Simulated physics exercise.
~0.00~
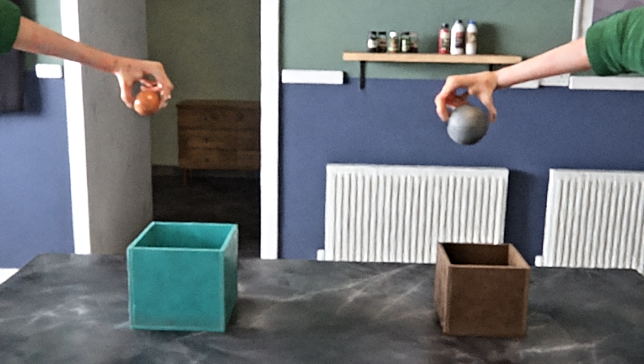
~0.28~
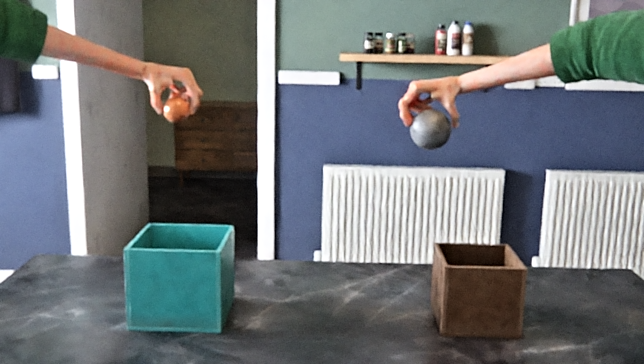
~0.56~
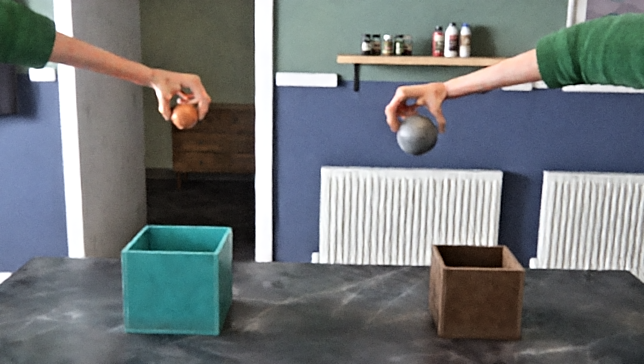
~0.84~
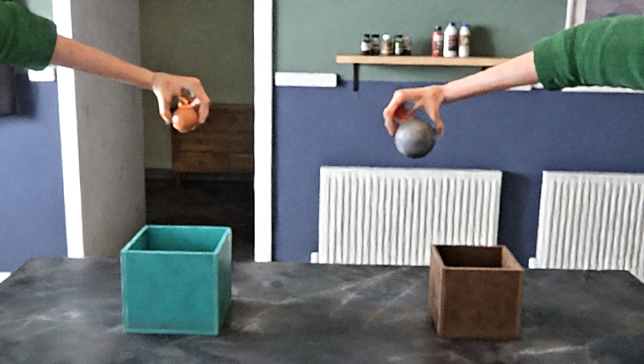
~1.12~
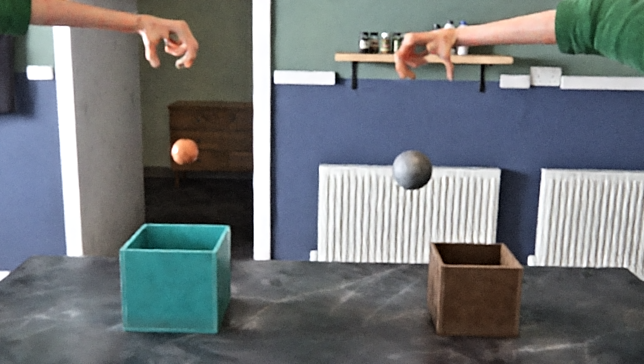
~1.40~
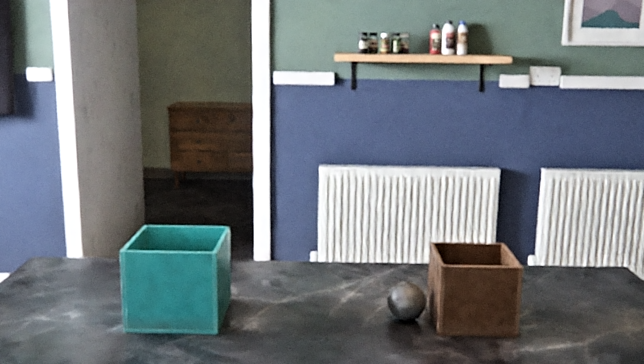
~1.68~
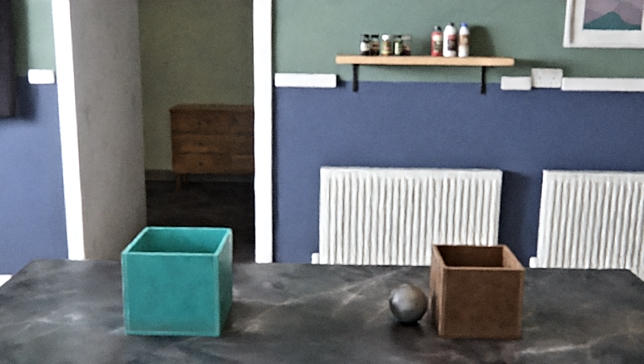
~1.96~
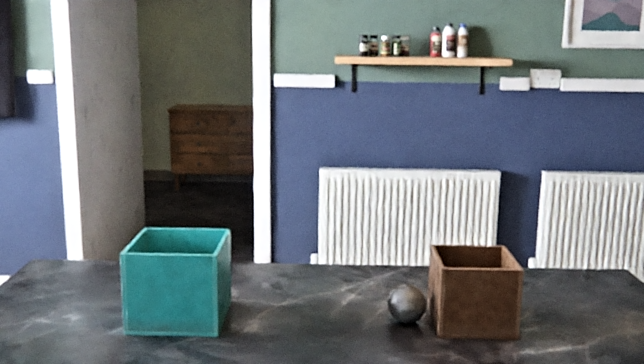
Grey ball and small orange ball falling from two hands, the orange dropping into a teal box, the grey landing beside a brown one.
